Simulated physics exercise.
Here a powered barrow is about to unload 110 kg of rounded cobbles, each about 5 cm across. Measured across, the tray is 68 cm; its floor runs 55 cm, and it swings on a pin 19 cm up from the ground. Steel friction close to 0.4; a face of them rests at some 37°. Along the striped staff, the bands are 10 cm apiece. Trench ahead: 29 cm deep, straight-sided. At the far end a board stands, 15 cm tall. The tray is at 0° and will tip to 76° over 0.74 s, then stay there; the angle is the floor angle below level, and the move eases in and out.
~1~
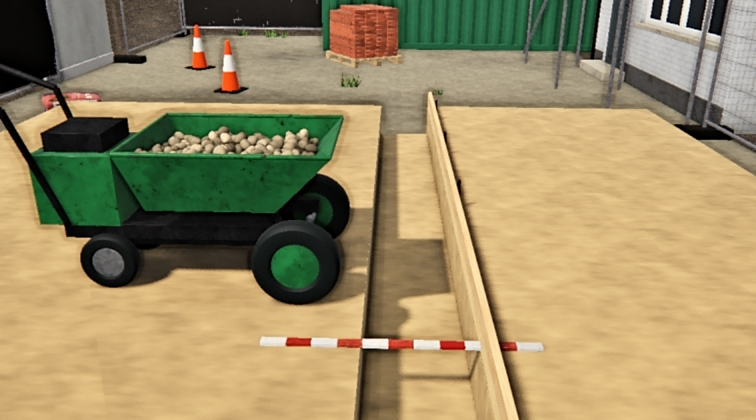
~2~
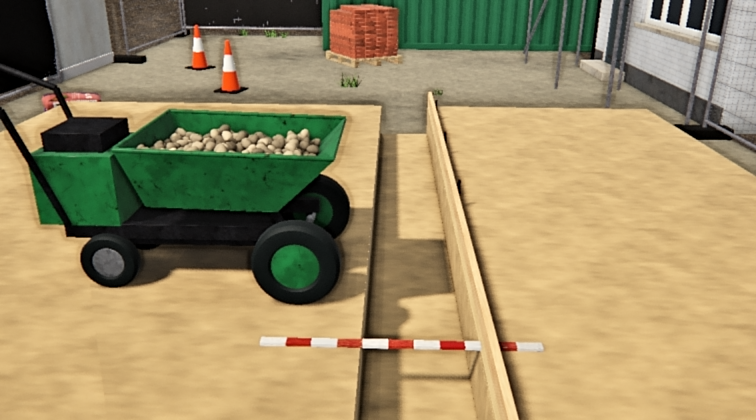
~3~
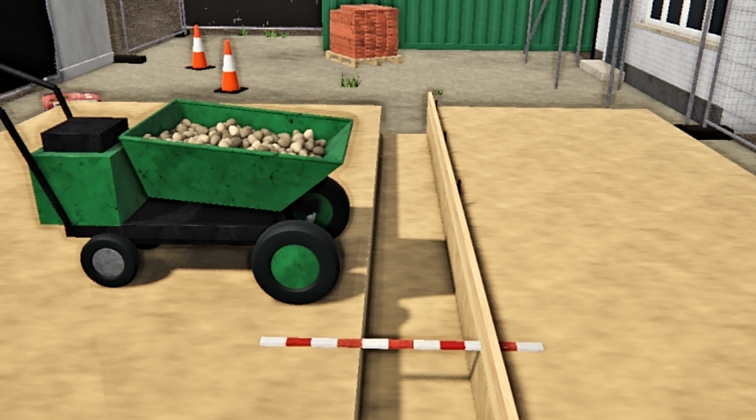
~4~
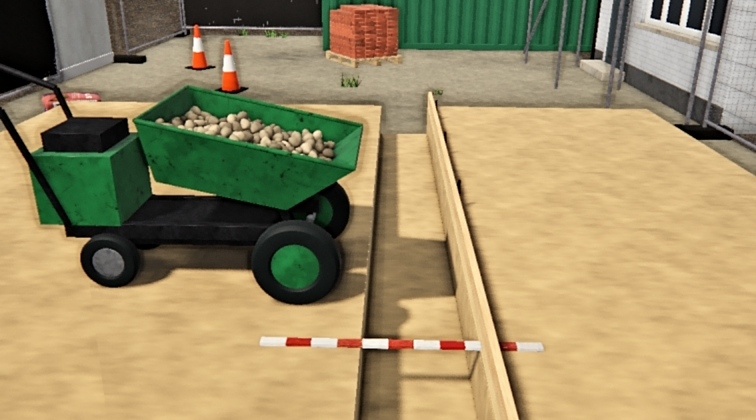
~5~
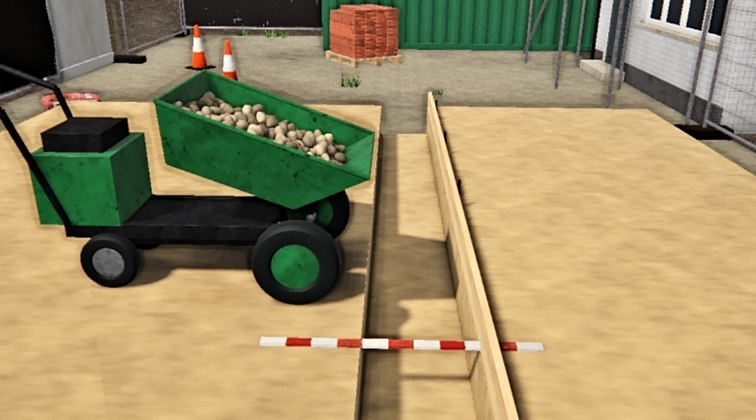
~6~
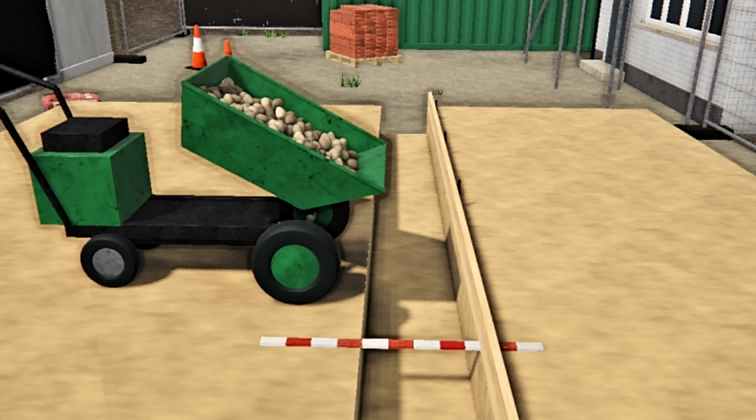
To begin with, a green powered barrow loaded with rounded stones stands level on sandy ground, left of a straight trench with a board along its far side. Its tray then starts tilting, slowly at first, the rear rising and the front lip dipping rightward, until it slopes steeply over the trench's near edge, stones still inside.
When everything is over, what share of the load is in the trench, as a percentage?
Close to 86 in a hundred.
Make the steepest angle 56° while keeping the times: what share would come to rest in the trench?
It would be close to 70 percent.
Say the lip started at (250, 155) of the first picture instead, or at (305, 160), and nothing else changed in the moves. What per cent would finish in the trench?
Roughly 100 percent for the first, and 100 percent for the second.
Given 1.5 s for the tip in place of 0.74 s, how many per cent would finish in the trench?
95 %.
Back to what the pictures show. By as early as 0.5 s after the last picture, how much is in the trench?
Approx. 40 % of the load.
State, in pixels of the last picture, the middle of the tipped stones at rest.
Their middle ends up near (435, 315).
Then, 0.2 s after the last picture the floor is at 64°, 100 % in the tray; the foremost stones are at (401, 201).
Then, 0.5 s after the last picture the floor is at 76°, 55 % in the tray, 41 % in the trench, 3 % past the trench; the foremost stones are at (489, 256).
Then, 0.9 s after the last picture the floor is at 76°, 2 % in the tray, 83 % in the trench, 14 % past the trench; the foremost stones are at (612, 270).
Then, 2.8 s after the last picture the floor is at 76°, 0 % in the tray, 86 % in the trench, 14 % past the trench; the foremost stones are at (748, 287).
